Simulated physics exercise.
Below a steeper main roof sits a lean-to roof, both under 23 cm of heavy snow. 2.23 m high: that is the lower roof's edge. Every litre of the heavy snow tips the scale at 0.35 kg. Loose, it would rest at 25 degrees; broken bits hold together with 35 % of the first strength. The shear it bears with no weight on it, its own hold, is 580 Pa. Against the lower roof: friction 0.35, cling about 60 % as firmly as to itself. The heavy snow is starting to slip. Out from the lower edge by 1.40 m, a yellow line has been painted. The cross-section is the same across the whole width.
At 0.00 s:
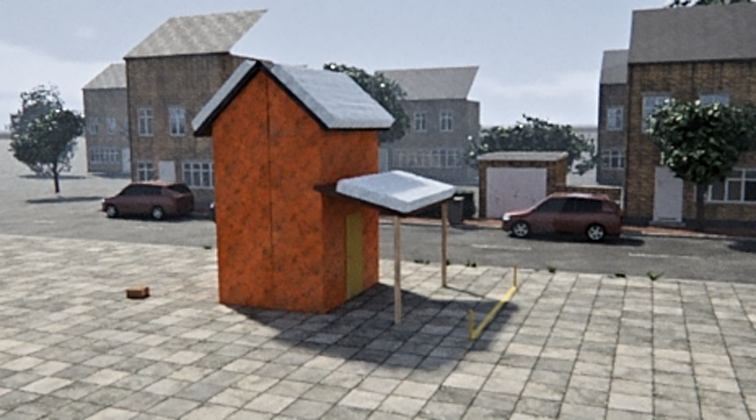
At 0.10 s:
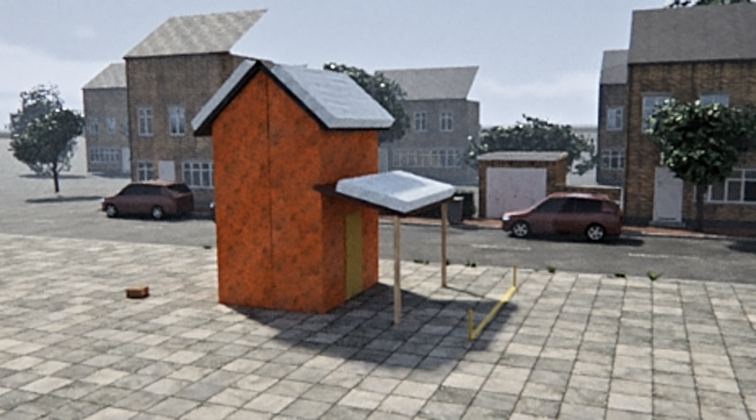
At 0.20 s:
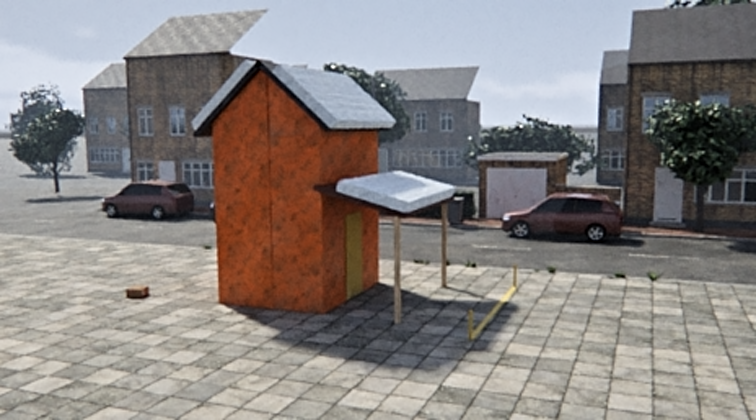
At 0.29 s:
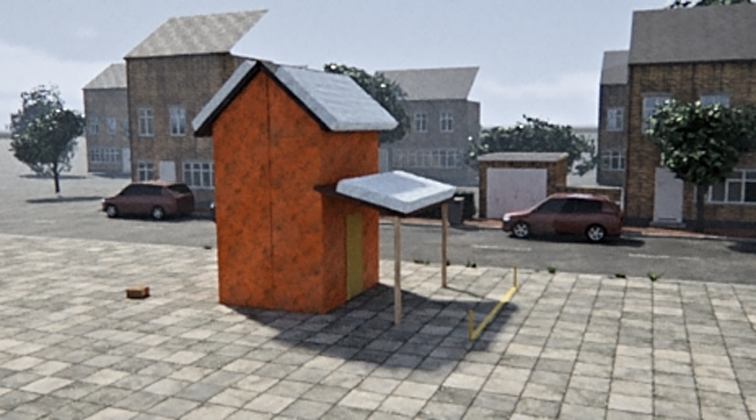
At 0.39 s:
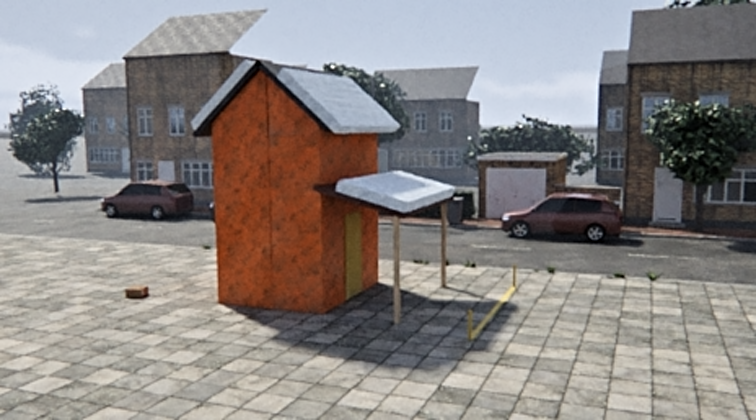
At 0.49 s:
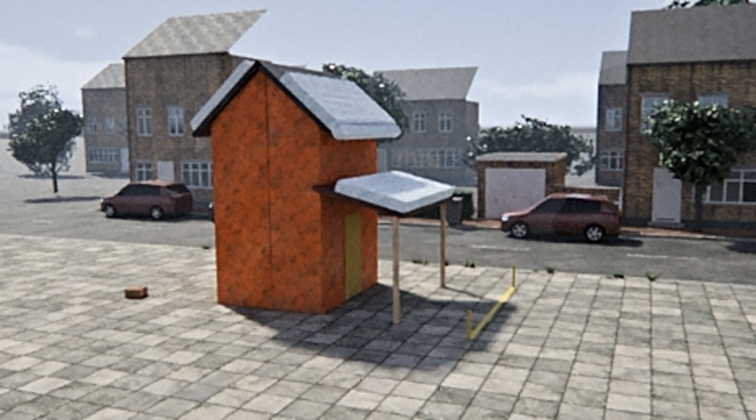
A narrow orange house stood on a paved square with snow on both its steep main roof and lower lean-to, and the upper snow crept slightly down to the right, poking past the eave.
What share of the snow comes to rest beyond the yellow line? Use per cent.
Roughly 12 per cent of it.
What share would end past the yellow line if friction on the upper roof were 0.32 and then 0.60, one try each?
About 25 % in the first try and about 2 % in the second.
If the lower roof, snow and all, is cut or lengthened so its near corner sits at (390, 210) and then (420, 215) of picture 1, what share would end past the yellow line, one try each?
In turn about 20 %, 10 %.
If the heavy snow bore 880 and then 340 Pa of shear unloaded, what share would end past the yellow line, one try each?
About 1 % first, about 25 % second.
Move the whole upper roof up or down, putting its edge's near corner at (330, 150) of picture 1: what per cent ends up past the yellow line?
I'd put it at close to 0 percent.
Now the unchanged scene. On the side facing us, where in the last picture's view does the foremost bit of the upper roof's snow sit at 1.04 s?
(375, 187), give or take.
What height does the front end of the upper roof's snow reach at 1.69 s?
2.2 m or thereabouts.
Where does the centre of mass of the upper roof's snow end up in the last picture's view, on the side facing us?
It sits close to (428, 276) in the last view.
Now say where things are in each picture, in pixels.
Leading edge of the heavy snow at (330, 115), in the first picture.
Leading edge of the heavy snow at (331, 115), its middle shifted 1.2 cm, in the second picture.
Leading edge of the heavy snow at (332, 116), its middle shifted 4.7 cm, 3 % of it past the upper edge, in one piece, in the third picture.
Leading edge of the heavy snow at (334, 119), its middle shifted 11 cm, 6 % of it past the upper edge, in one piece, in the fourth picture.
Leading edge of the heavy snow at (337, 124), its middle shifted 19 cm, 11 % of it past the upper edge, in one piece, in the fifth picture.
Leading edge of the heavy snow at (340, 130), its middle shifted 31 cm, 18 % of it past the upper edge, cracking, in the sixth picture.
After 1.04 s, none is below the lower edge and 0 % is past the line.
After 1.69 s, none is below the lower edge and 0 % is past the line.
After 2.35 s, 47 % is below the lower edge and 8 % is past the line.
After 3.00 s, 54 % is below the lower edge and 12 % is past the line.
After 3.50 s, at the end, 54 % is below the lower edge and 12 % is past the line.
